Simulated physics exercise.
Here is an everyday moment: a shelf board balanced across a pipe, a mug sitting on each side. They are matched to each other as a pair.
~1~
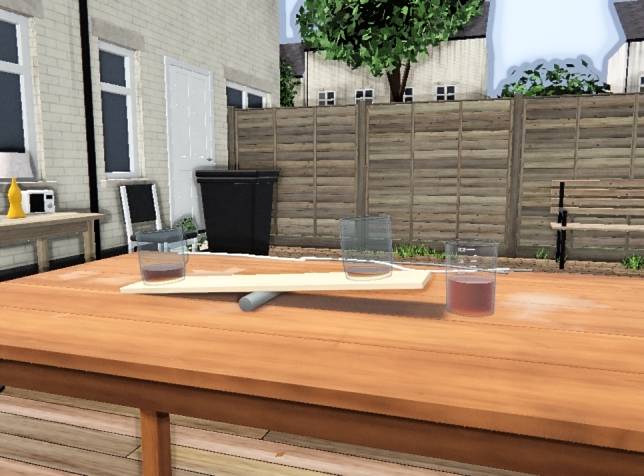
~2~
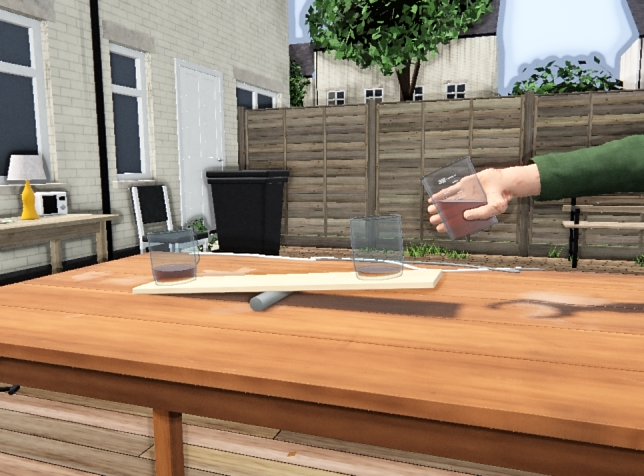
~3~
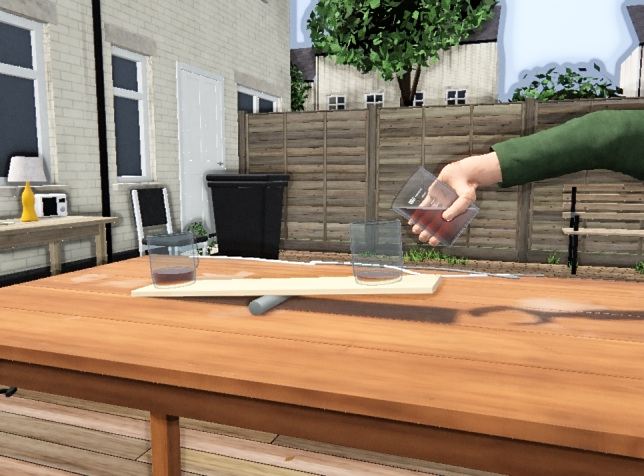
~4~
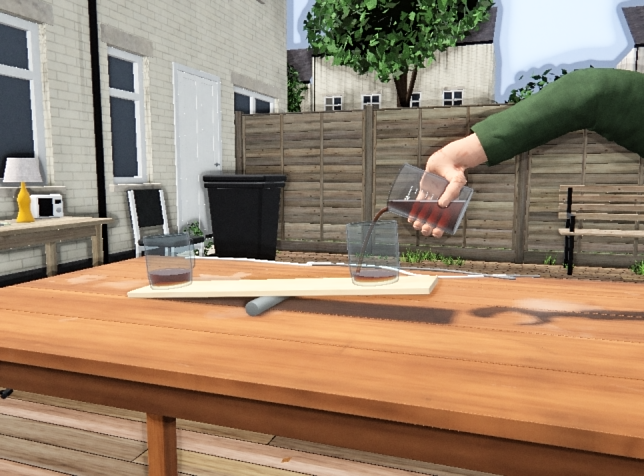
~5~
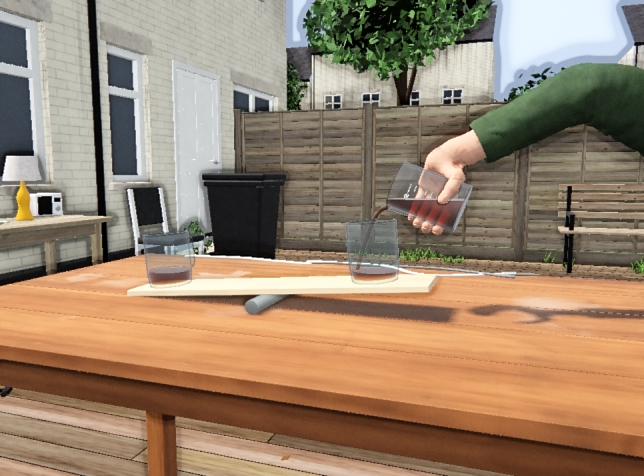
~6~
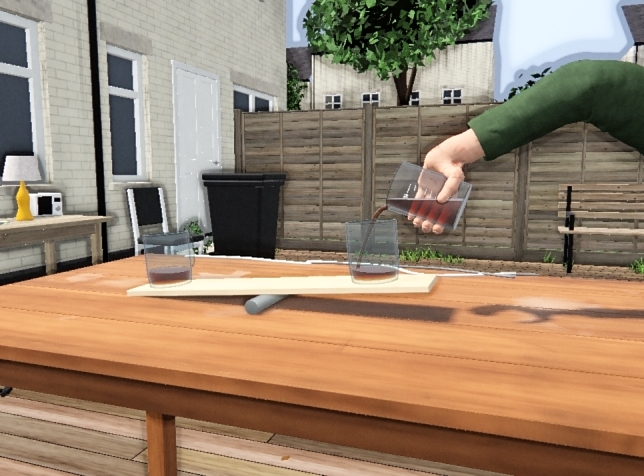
A hand in a green sleeve lifted a beaker of dark reddish drink from the table, tilted it over the right cup on a board balanced across a pipe, and poured a thin stream in.
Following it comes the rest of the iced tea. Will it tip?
Yes.
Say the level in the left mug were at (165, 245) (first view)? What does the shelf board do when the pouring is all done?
Given that level, I'd expect it to stay unmoved.
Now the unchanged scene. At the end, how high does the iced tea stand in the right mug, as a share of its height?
By my reckoning it's around 55 percent.
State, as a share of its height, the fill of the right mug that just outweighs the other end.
Around 35 %.
Next, the right mug is about a third full; the shelf board has swung over, and that end is down.
After that, the right mug is about half full; the shelf board has swung over, and that end is down.
Finally, the right mug is about half full; the shelf board has swung over, and that end is down.
